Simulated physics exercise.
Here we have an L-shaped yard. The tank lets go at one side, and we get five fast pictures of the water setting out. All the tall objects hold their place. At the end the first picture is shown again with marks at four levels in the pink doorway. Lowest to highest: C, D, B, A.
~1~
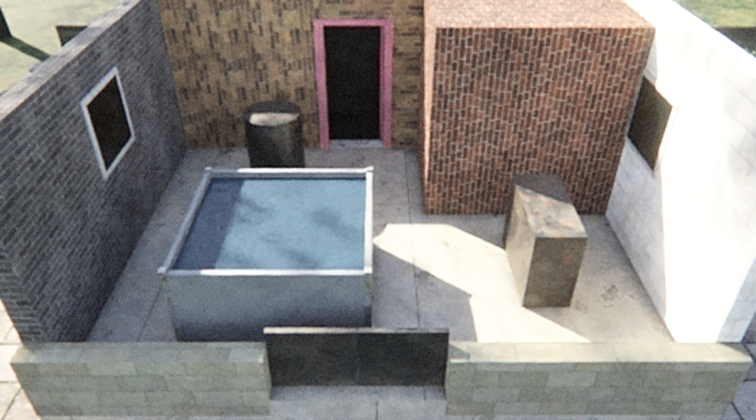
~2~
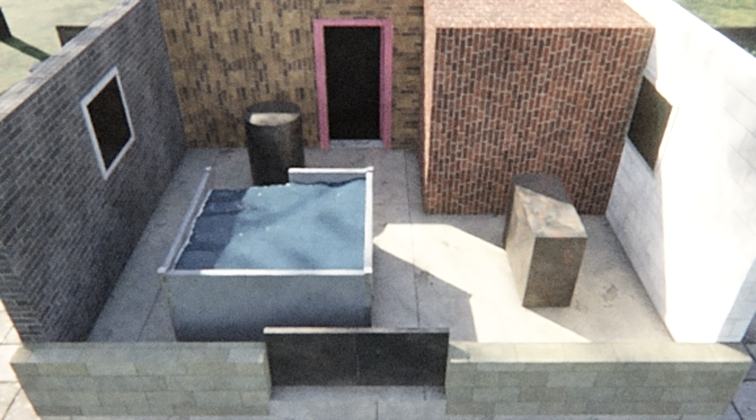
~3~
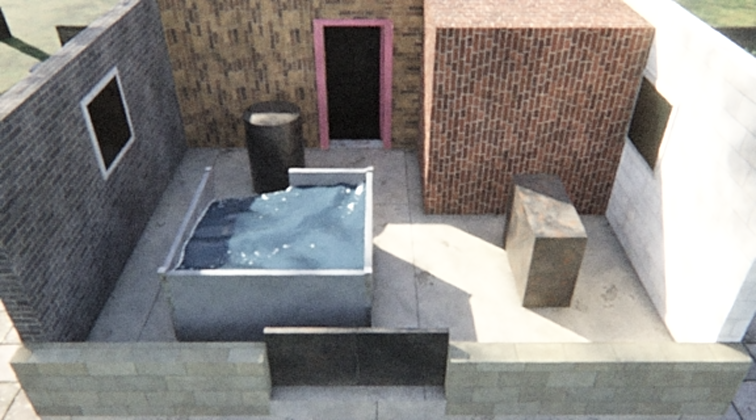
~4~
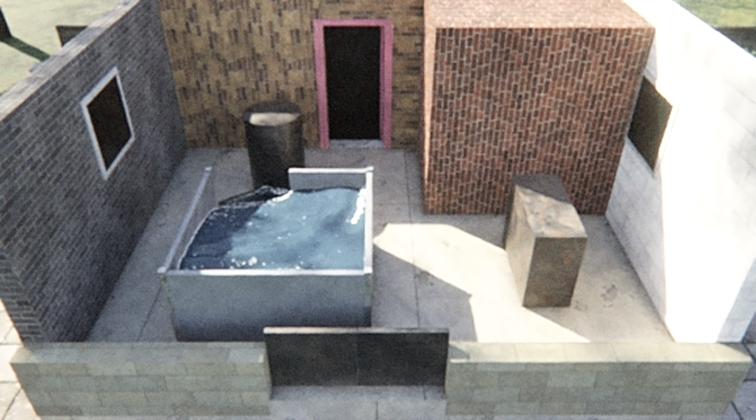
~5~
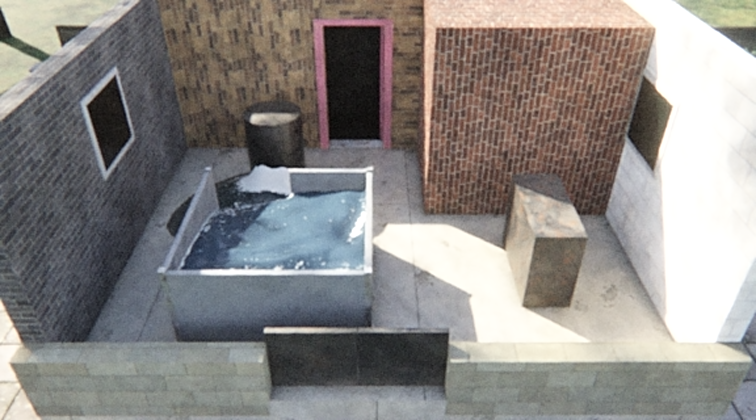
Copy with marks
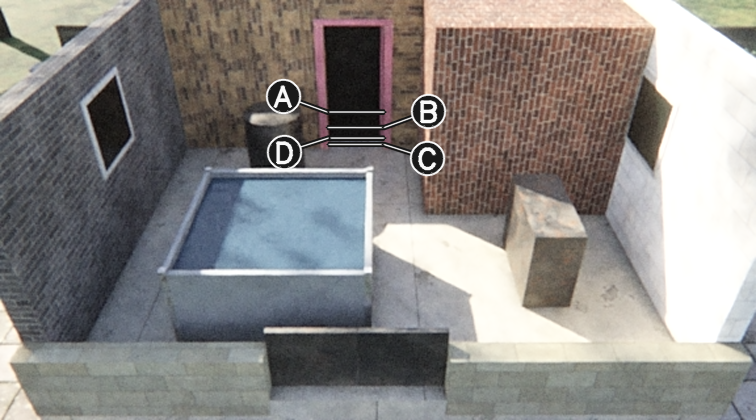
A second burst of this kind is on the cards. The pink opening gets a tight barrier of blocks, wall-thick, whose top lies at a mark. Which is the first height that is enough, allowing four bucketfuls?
Height B just does it.
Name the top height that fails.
Here it is height D.
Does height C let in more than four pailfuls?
Yes, it does.
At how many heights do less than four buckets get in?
Two.
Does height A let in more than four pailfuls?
No, not at all.
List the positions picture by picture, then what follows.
Water in the tank at rest, its middle at (279, 221); foot of the pink doorway at (356, 148); shut gate at (357, 338), in the first picture.
Water covers 2 % of the ground, its front hidden from here, in the second picture.
Water covers 4 % of the ground, its front hidden from here, in the third picture.
Water covers 8 % of the ground, its front hidden from here, in the fourth picture.
Front seen at (241, 176), 14 % of the ground wet, in the fifth picture.
On the marked copy, A at (355, 112); B at (356, 127); C at (356, 144); D at (356, 138); from the bottom up C, D, B, A.
If A is chosen, nothing gets over.
If B is chosen, a splash gets over, under a bucket.
If C is chosen, dozens of bucketfuls pour in.
If D is chosen, about 14 bucketfuls get in.
